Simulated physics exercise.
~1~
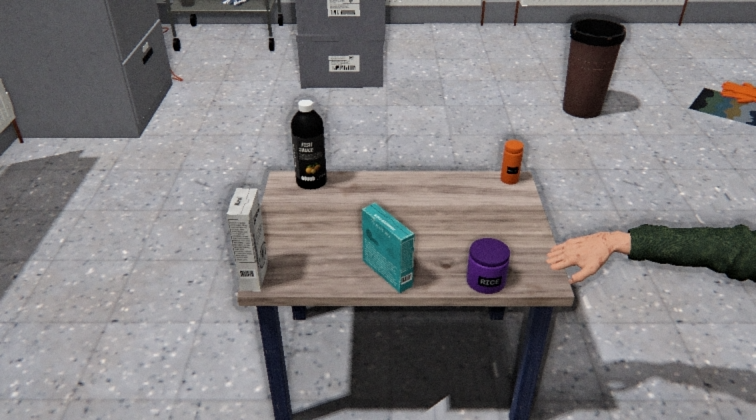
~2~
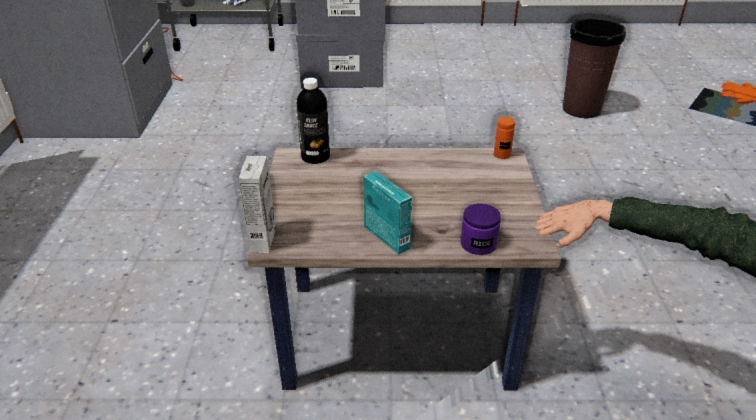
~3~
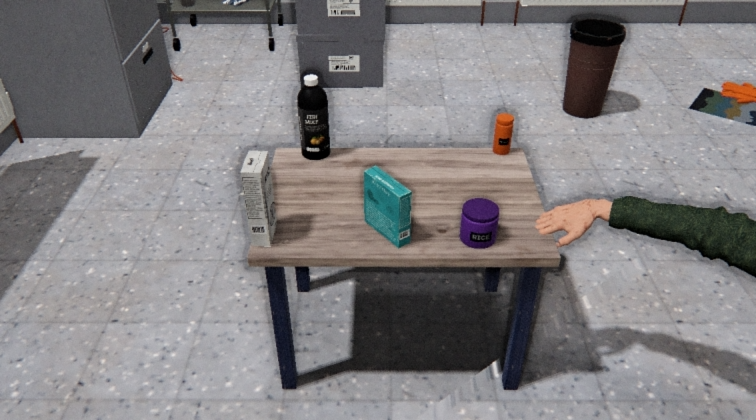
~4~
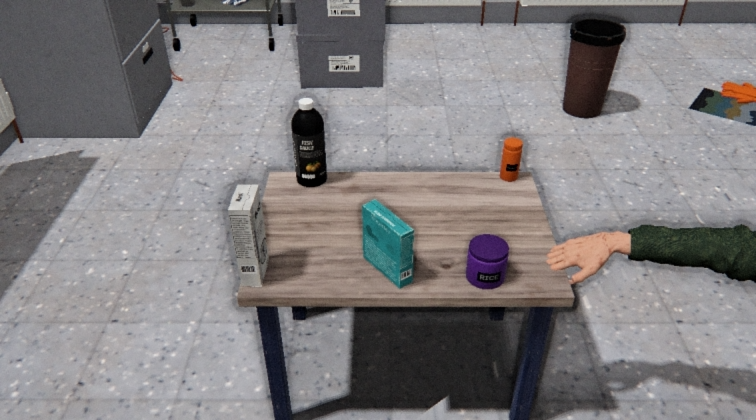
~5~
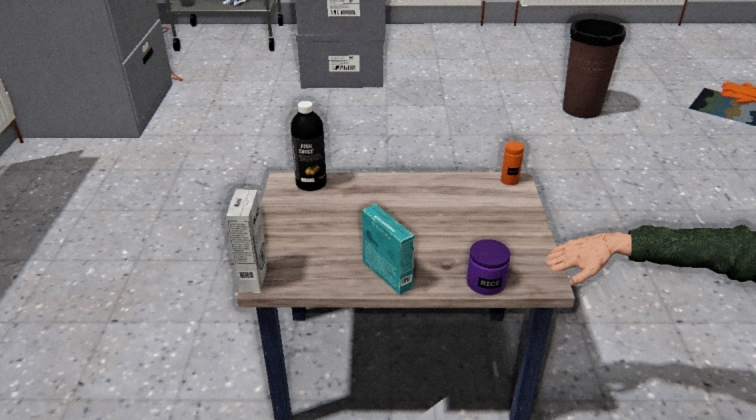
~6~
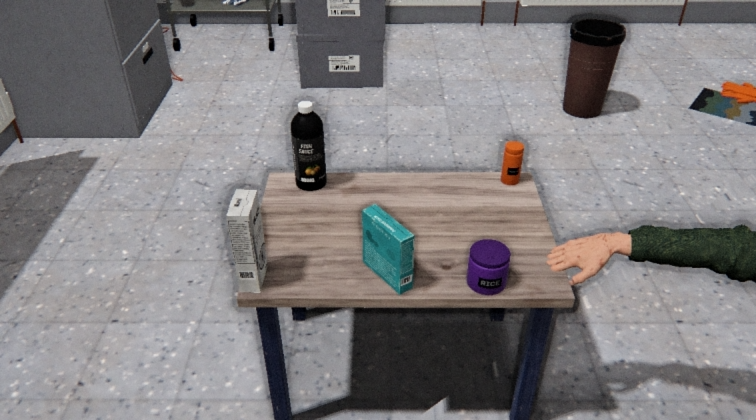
Hand resting beside a wooden side table as it slides away and back, its bottle, boxes, jar and shaker staying upright.
